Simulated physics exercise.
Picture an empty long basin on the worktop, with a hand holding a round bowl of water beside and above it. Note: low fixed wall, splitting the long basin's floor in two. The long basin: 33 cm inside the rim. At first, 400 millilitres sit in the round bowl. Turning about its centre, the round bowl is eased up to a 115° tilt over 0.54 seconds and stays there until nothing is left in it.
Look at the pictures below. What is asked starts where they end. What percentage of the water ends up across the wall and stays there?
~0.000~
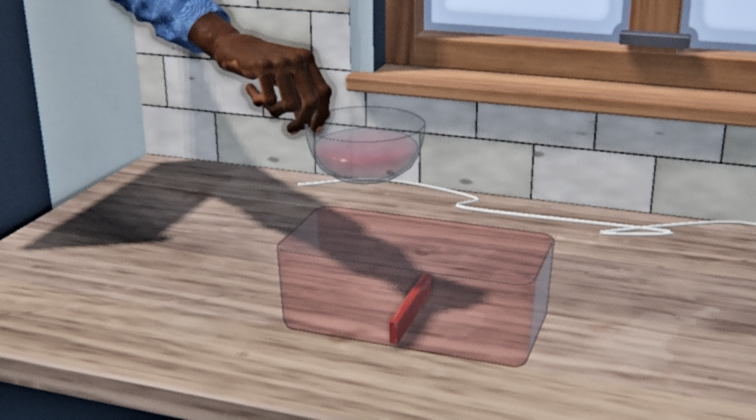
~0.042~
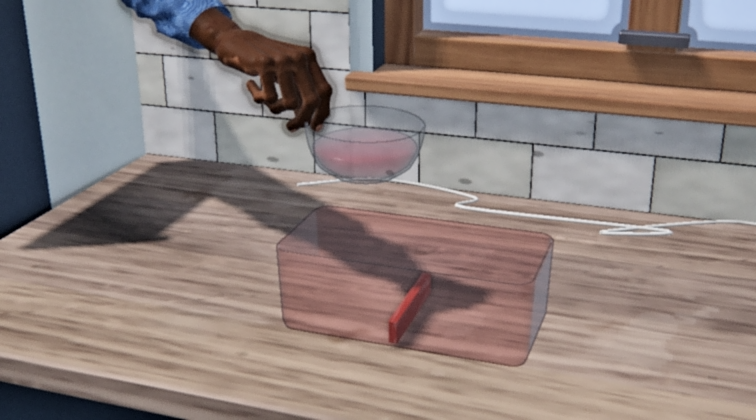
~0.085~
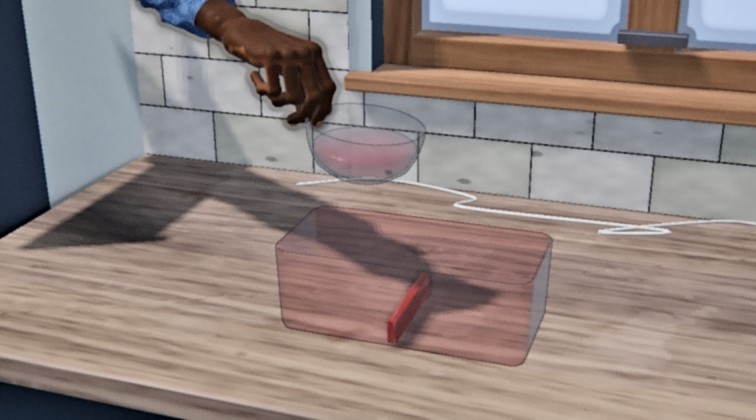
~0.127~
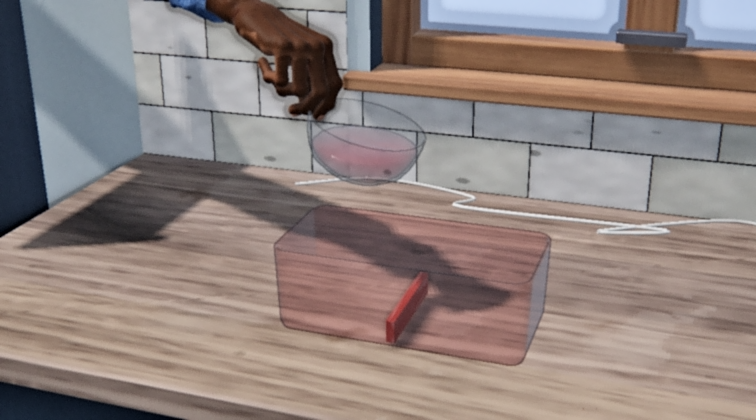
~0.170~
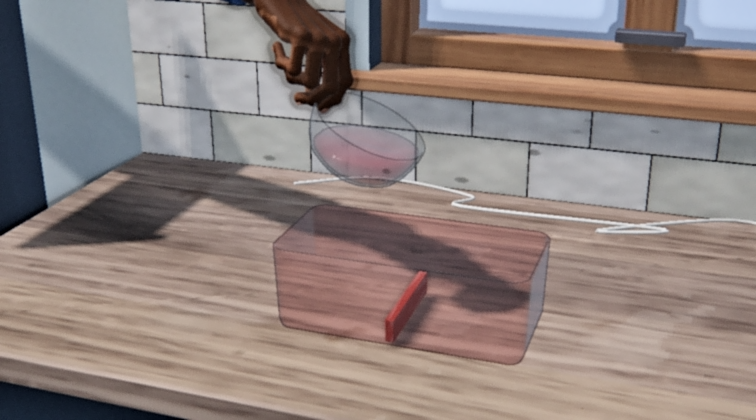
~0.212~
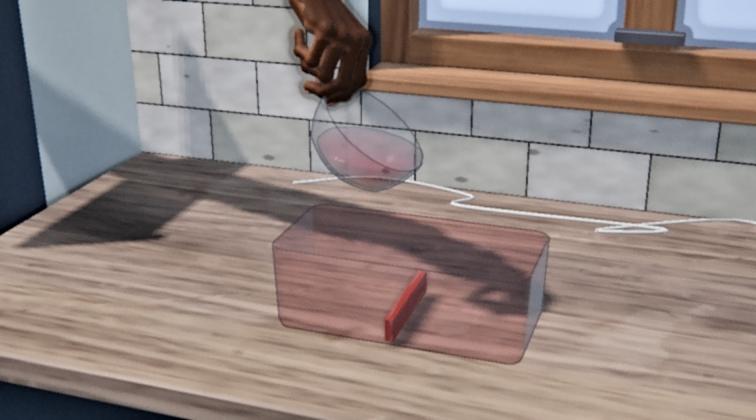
About 78 per cent.
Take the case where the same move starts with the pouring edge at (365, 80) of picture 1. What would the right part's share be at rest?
In that case roughly 20 per cent.
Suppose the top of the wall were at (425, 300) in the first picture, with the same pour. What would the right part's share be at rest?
Then it comes to around 65 per cent.
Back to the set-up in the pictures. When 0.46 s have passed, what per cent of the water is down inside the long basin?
Around 72 percent.
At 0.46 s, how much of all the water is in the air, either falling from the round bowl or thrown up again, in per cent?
About 24 per cent.
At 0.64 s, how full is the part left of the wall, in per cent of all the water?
The left part holds some 18 per cent.
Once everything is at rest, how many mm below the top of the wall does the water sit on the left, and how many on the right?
Near 28 mm for the left and near 18 mm for the right.
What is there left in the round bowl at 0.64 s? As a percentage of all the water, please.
Near 0 percent, more or less.
Then, 0.46 s in, the tilt is 109° and 4 per cent is still to pour, 1 is left of the wall and 72 right of it.
Then, 0.64 s in, the tilt is 115° and 0 per cent is still to pour, 18 is left of the wall and 79 right of it.
Then, 0.83 s in, the tilt is 115° and 0 per cent is still to pour, 19 is left of the wall and 79 right of it.
Then, 1.04 s in, the tilt is 115° and 0 per cent is still to pour, 20 is left of the wall and 78 right of it.
Finally, 20 per cent lies left of the wall, 78 right of it and 1 outside.
